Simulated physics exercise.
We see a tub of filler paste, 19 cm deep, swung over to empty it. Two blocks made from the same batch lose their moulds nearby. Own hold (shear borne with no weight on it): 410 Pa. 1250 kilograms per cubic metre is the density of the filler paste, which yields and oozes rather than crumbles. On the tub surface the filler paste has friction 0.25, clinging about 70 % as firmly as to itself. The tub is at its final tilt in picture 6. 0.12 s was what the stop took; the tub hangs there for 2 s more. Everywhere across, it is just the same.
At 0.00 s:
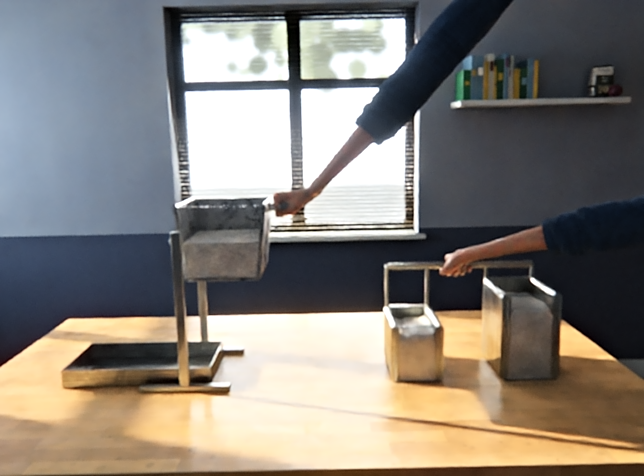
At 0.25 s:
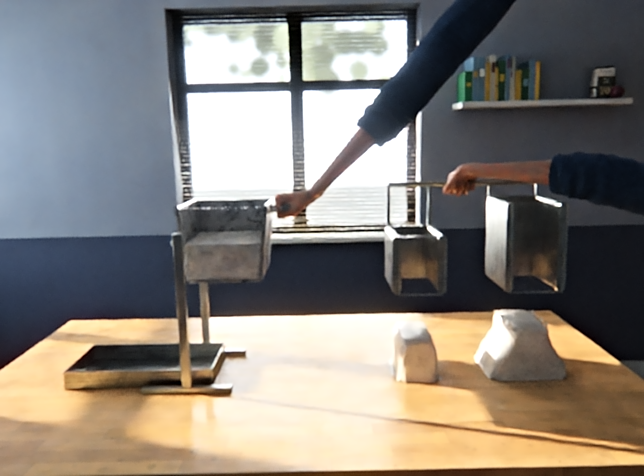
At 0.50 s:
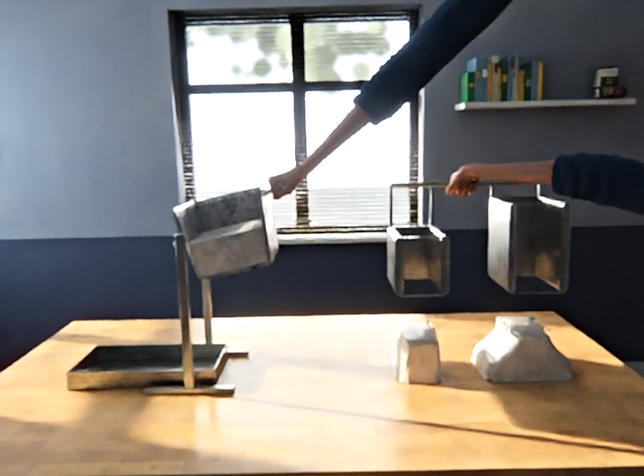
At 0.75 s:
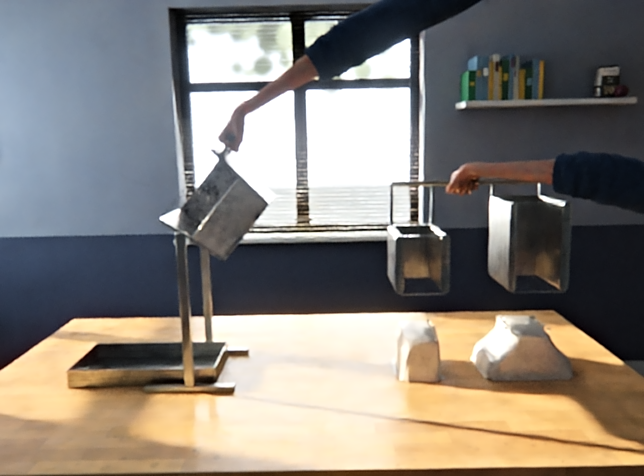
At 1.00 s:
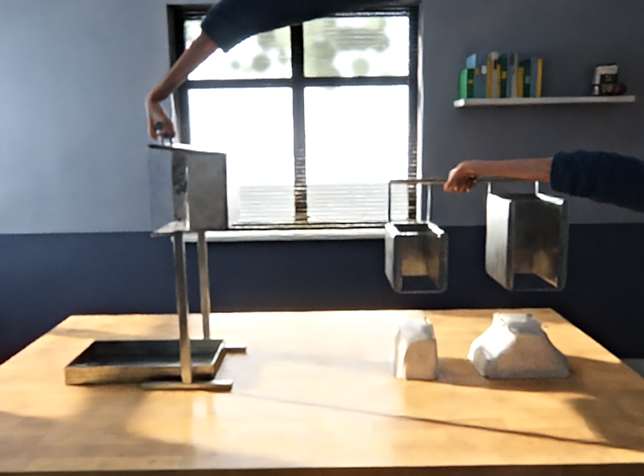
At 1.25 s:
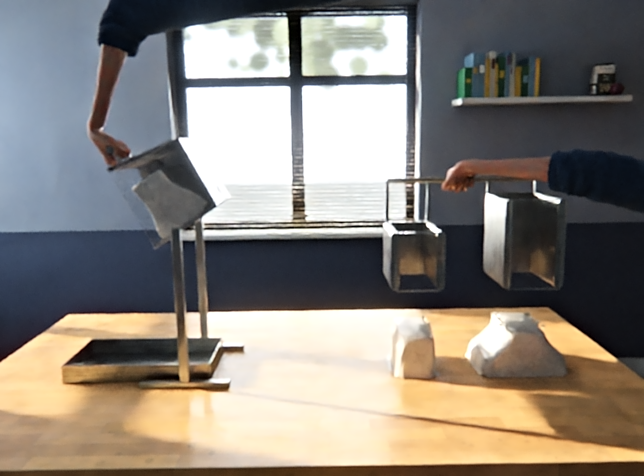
We see one hand lift a pair of metal moulds off two pale grey blocks, which slump, the larger spreading more, while another hand swings a tub of grey paste over leftward on its stand above a tray.
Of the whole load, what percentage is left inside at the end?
Close to 0 % is left inside.
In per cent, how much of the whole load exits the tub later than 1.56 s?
0 %.
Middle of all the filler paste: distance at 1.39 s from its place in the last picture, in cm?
The change is near 13 cm.
After 1.39 s, the tub is at 118 degrees and holds 37 %.
After 1.56 s, the tub is at 118 degrees and holds 0 %.
After 1.73 s, the tub is at 118 degrees and holds 0 %.
After 1.90 s, the tub is at 118 degrees and holds 0 %.
After 3.25 s, the tub is at 118 degrees and holds 0 %.
